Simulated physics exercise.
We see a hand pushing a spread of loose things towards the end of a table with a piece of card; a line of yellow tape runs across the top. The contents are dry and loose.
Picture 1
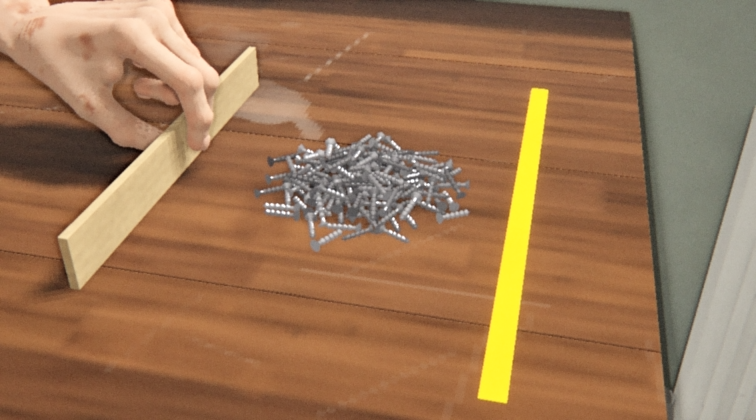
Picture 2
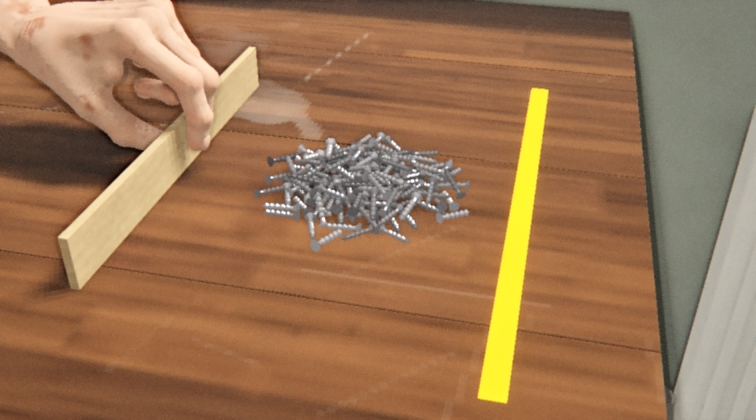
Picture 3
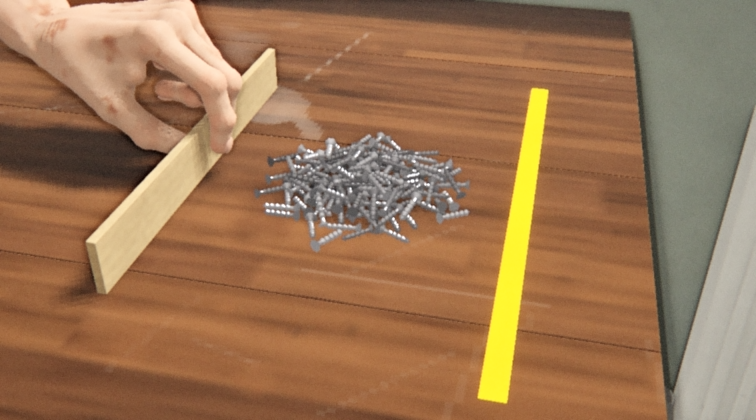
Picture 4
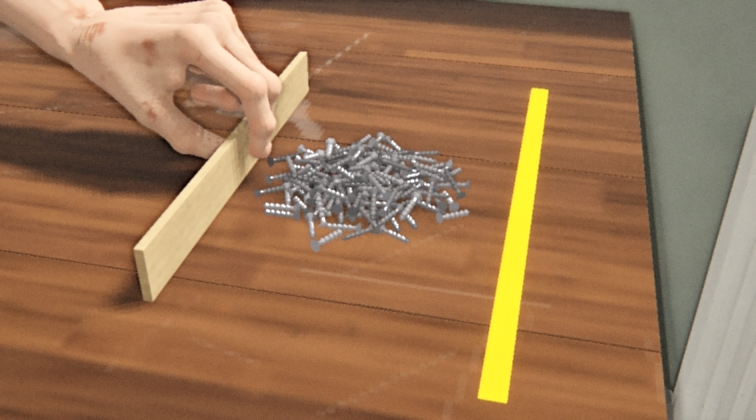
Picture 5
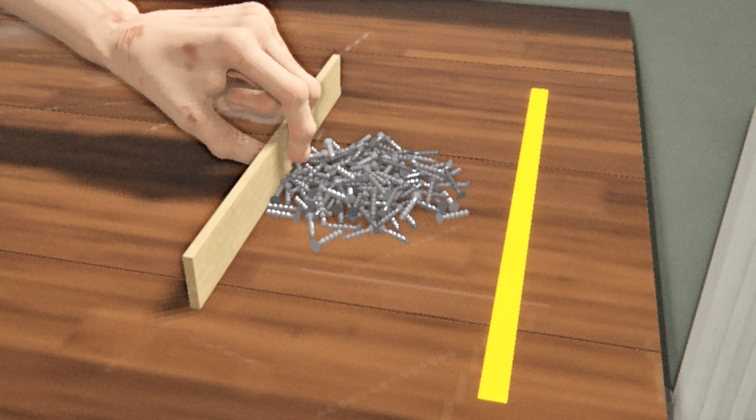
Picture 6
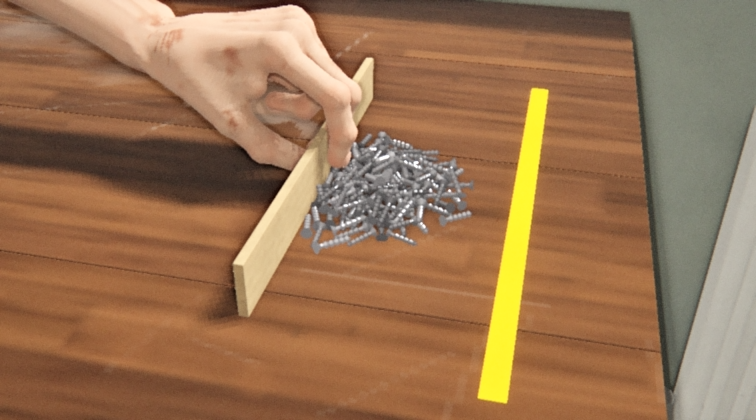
A hand at the upper left grips a thin, pale wooden-looking strip upright on a brown wood-grained tabletop, seen from above at an angle. A loose heap of grey steel screws lies in the middle, with a yellow tape line to its right near the table's edge. The strip rests at first, then slides right, meets the heap and pushes its screws slightly rightward, bunching them together, while the camera stays still.
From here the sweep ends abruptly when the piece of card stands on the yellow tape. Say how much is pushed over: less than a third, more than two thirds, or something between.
Over the edge goes under a third of it.
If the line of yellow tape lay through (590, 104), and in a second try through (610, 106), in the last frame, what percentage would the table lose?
Near 70 % and 90 %.
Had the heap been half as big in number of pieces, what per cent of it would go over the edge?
About 0 per cent.
Soon, piece of card still moving, near (431, 151); heap all on the table, its front near (559, 217).
A while on, piece of card stopped at the yellow tape; heap a small part over the edge.
Finally, piece of card stopped at the yellow tape; heap a small part over the edge.
